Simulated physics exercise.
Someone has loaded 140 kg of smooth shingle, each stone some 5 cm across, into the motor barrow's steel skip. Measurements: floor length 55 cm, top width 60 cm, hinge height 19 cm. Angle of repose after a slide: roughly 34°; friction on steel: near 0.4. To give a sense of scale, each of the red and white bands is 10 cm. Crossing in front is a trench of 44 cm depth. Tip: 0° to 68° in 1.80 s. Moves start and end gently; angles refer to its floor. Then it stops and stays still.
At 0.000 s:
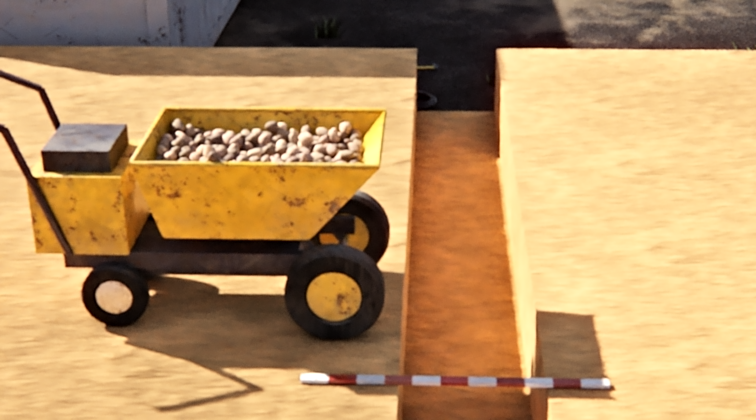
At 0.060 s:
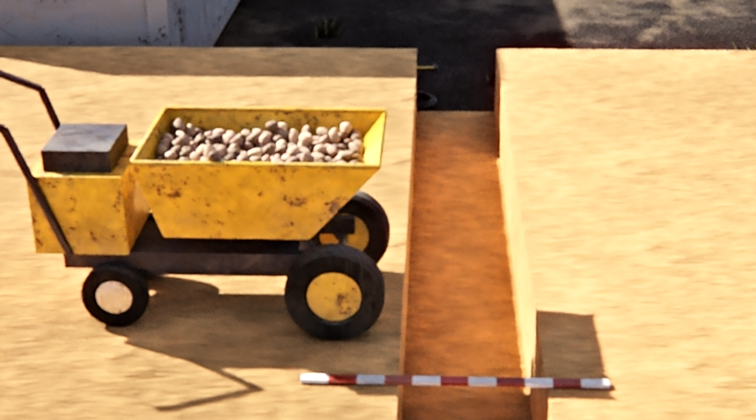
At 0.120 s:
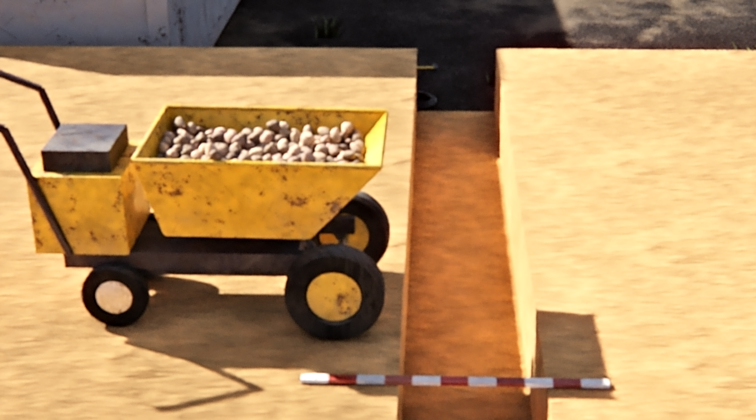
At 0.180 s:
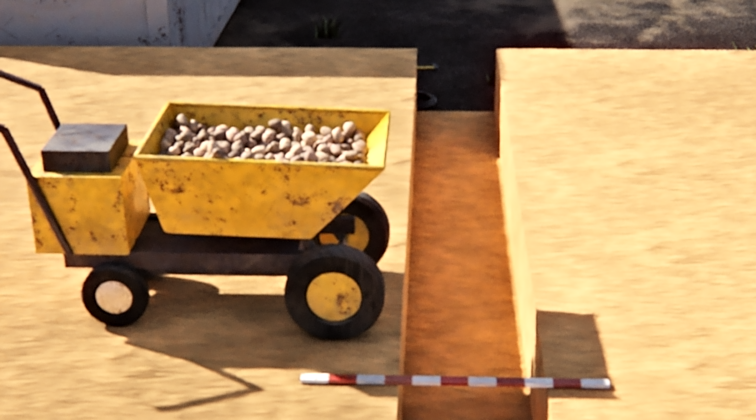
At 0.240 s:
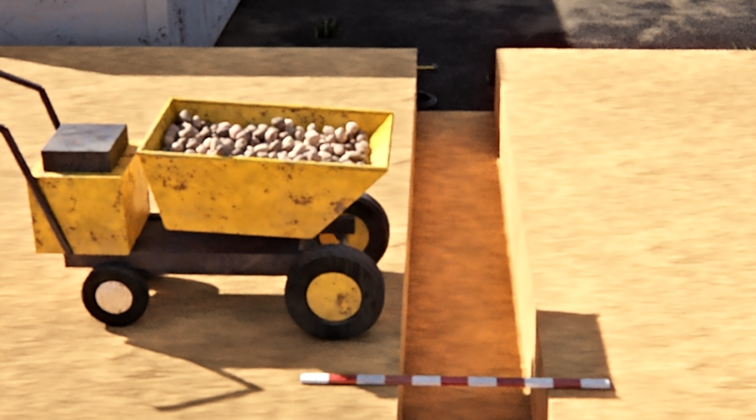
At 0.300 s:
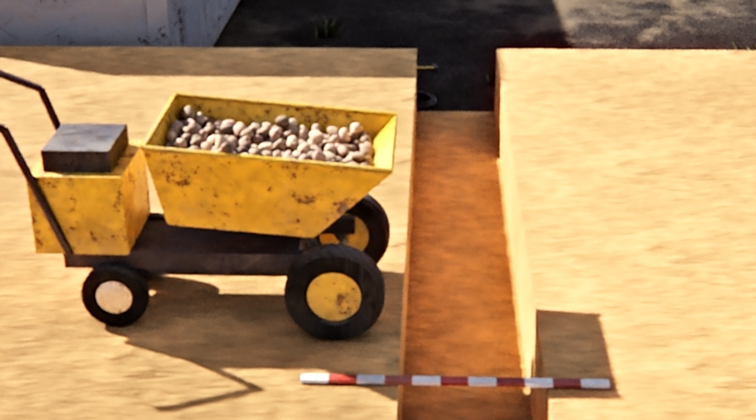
A yellow motor barrow with black wheels stands at the left on sunlit sandy ground, seen from the side and slightly above by a still camera. Its scuffed skip holds rounded grey-brown stones, facing an orange-brown trench at the centre with a red and white striped pole across its near end. The skip starts level, then gently tilts, its rear rising slightly while the stones shift a little.
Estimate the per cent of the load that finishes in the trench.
Roughly 60 percent.
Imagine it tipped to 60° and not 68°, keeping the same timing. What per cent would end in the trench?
In that case near 65 per cent.
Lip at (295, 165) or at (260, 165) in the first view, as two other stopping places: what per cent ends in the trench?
Close to 100 percent in the first case, 100 percent in the second.
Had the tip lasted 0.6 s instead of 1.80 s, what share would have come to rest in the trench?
Probably about 40 in a hundred.
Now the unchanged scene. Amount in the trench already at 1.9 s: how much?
At that moment: Approx. 30 %.
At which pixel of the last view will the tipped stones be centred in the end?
Roughly at (518, 379).
After 1.4 s the floor is at 57°; 99 % in the skip, 1 % in the trench; the foremost stones are at (489, 234).
After 1.9 s the floor is at 68°; 43 % in the skip, 31 % in the trench, 26 % past the trench; the foremost stones are at (665, 296).
After 2.2 s the floor is at 68°; 17 % in the skip, 43 % in the trench, 40 % past the trench; the foremost stones are past the picture's edge.
After 4.2 s the floor is at 68°; 0 % in the skip, 60 % in the trench, 40 % past the trench; the foremost stones are past the picture's edge.
